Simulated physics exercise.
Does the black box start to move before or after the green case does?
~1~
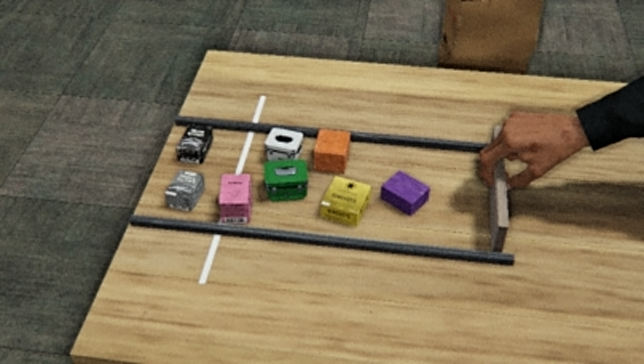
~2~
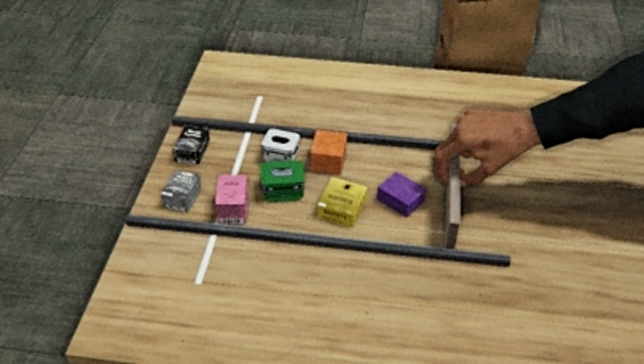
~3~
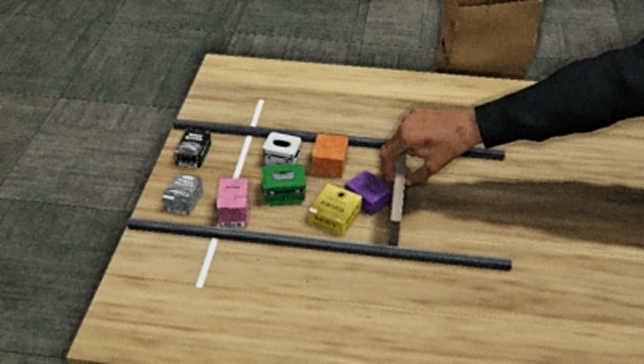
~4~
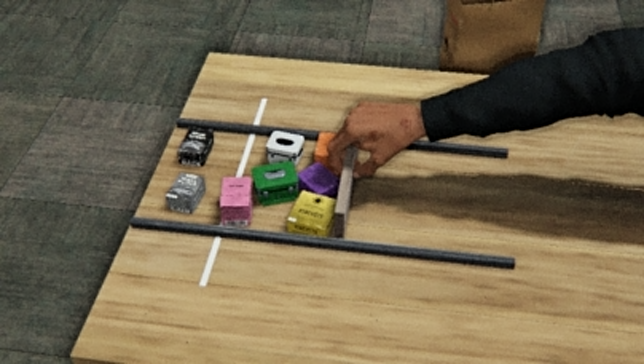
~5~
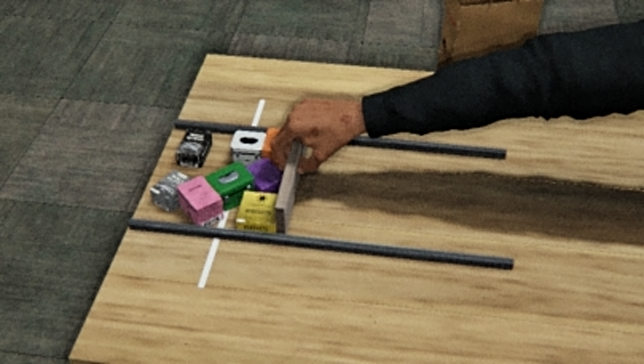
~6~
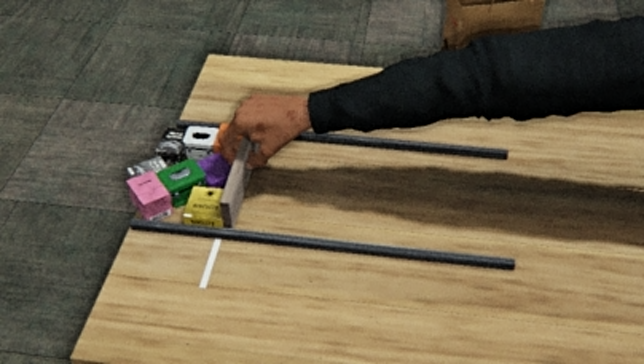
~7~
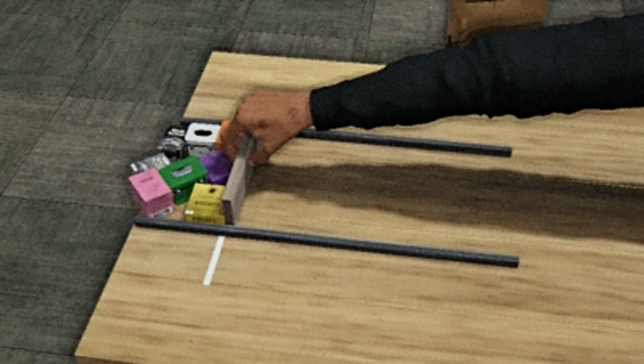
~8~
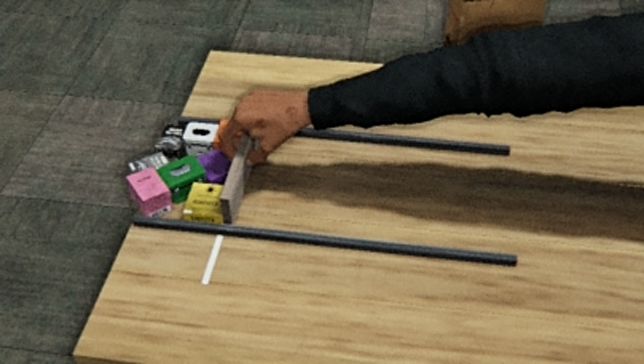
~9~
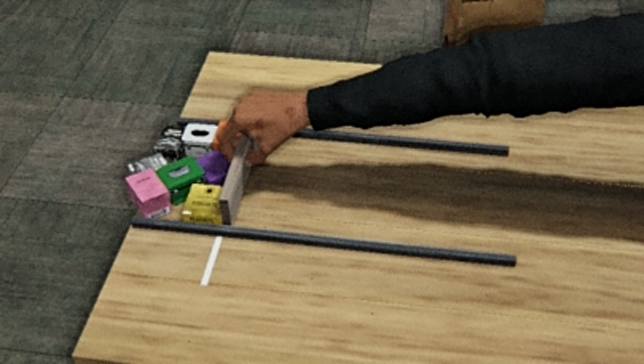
The black box starts to move after the green case. The green case is already being pushed left while the black box is still at rest near the table's left edge.
